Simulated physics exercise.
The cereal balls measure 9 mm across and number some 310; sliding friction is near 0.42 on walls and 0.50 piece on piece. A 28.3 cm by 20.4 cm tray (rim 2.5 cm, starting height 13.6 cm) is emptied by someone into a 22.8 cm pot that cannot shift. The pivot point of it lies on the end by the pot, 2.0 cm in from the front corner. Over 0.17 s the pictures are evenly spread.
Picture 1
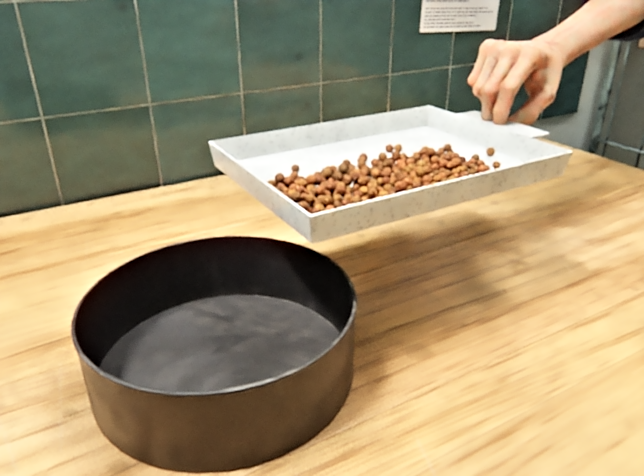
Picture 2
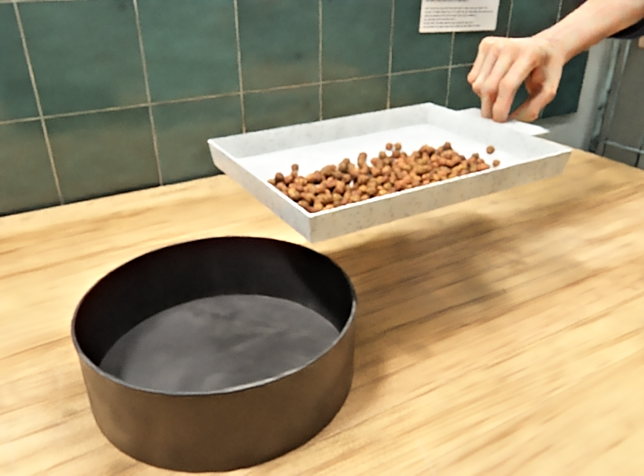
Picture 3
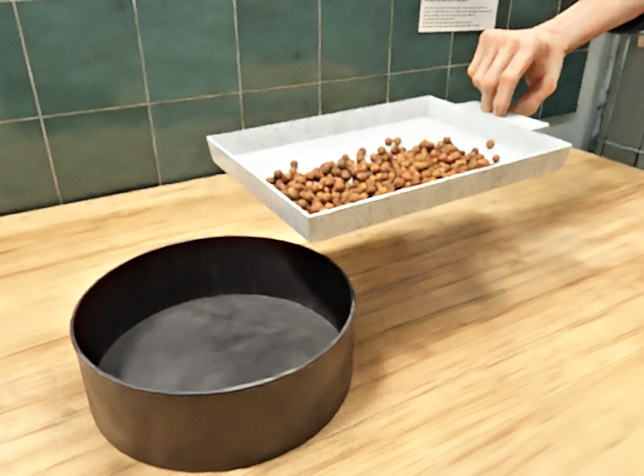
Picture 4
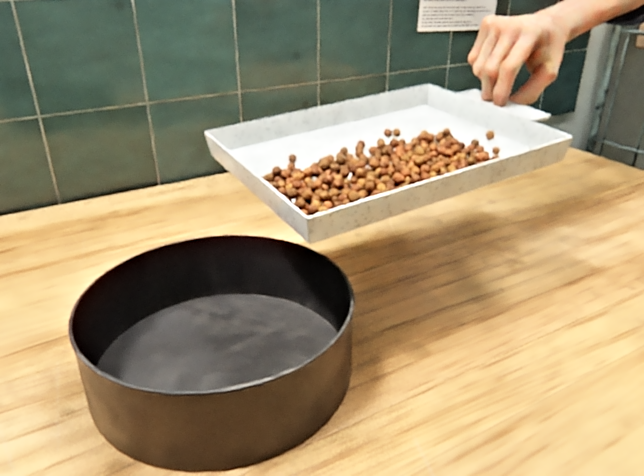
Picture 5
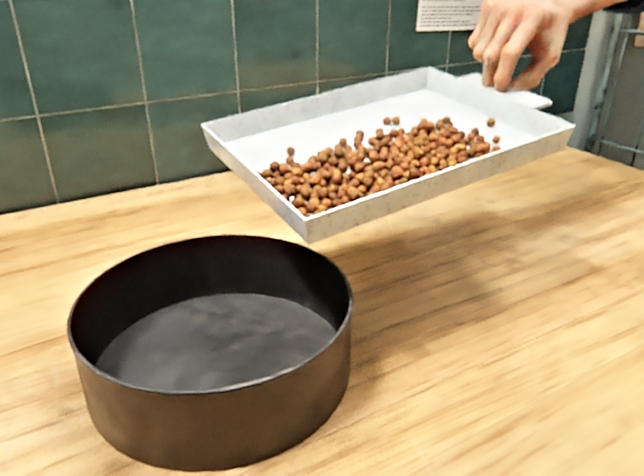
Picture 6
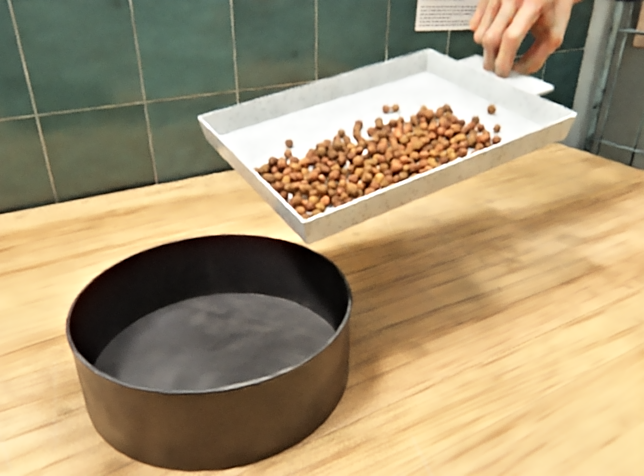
A hand raises the right end of a white tray holding brown cereal balls.
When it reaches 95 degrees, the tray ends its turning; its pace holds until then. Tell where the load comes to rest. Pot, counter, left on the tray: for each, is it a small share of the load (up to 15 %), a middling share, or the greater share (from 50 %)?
Pot: The greater share, counter: A middling share, tray: A small share.
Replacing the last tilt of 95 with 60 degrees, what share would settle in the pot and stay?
Roughly 5 %.
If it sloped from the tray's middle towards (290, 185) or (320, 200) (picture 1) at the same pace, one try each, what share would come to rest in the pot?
Approximately 65 percent, then 100 percent.
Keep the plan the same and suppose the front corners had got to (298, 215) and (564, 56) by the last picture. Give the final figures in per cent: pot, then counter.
That works out as pot 80 and counter 20.
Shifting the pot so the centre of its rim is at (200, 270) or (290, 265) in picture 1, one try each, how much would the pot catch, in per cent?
Near 5 and 40 percent, one try each.
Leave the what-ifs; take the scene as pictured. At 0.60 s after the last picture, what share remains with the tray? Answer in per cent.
About 95 per cent.
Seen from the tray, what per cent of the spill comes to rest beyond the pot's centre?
Near 30 in a hundred.
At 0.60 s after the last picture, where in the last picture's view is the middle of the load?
The load's centre is near (348, 129) at that time.
Then, 0.36 s after the last picture, tilt 52 degrees; the tray holds 100 %, the pot 0 %.
Then, 0.60 s after the last picture, tilt 79 degrees; the tray holds 95 %, the pot 0 %.
Then, 0.96 s after the last picture, tilt 95 degrees; the tray holds 20 %, the pot 45 %.
In the end, pot 65 %, counter 30 %, tray 5 %.
